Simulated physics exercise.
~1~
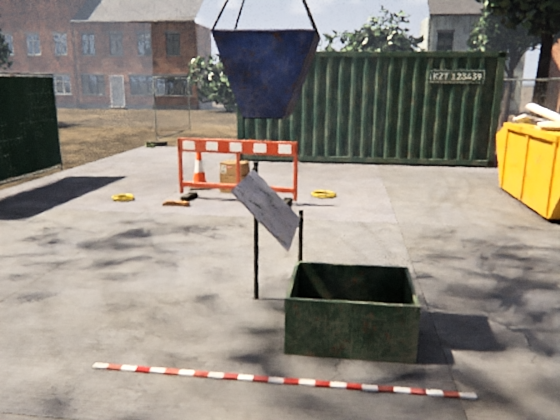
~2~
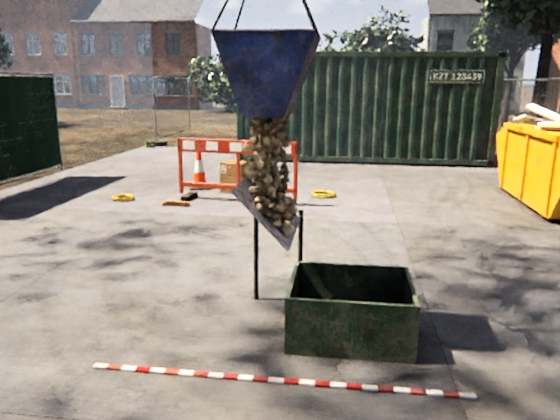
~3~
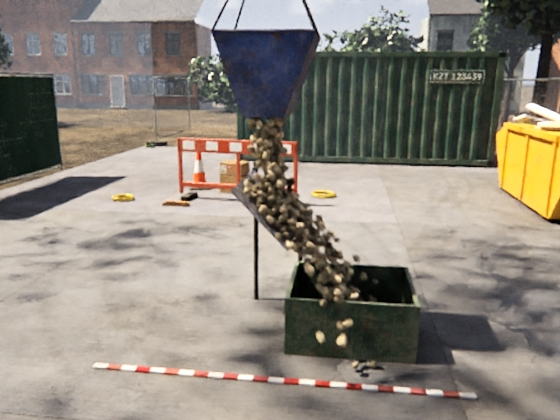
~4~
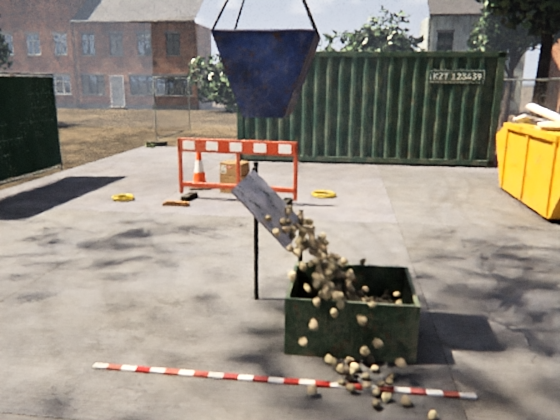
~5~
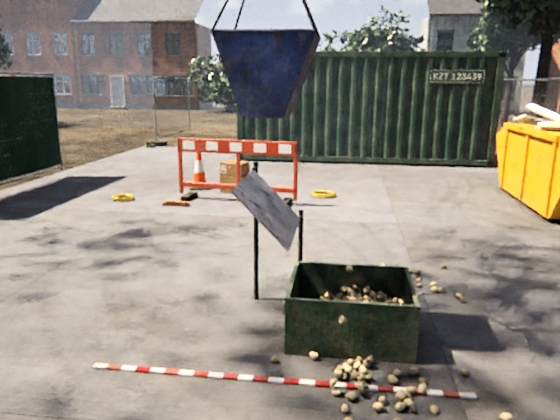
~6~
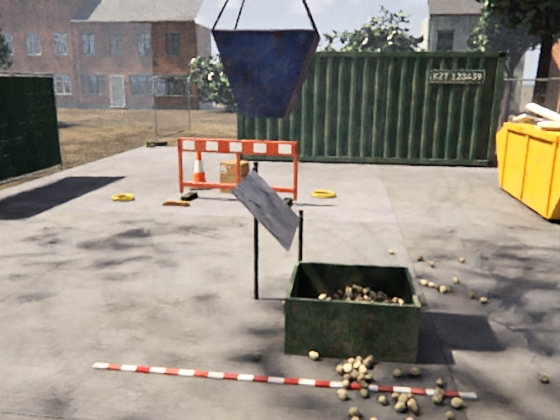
In a paved yard, stones pouring from a hanging blue hopper, sliding down a tilted plate, most landing in a green bin.
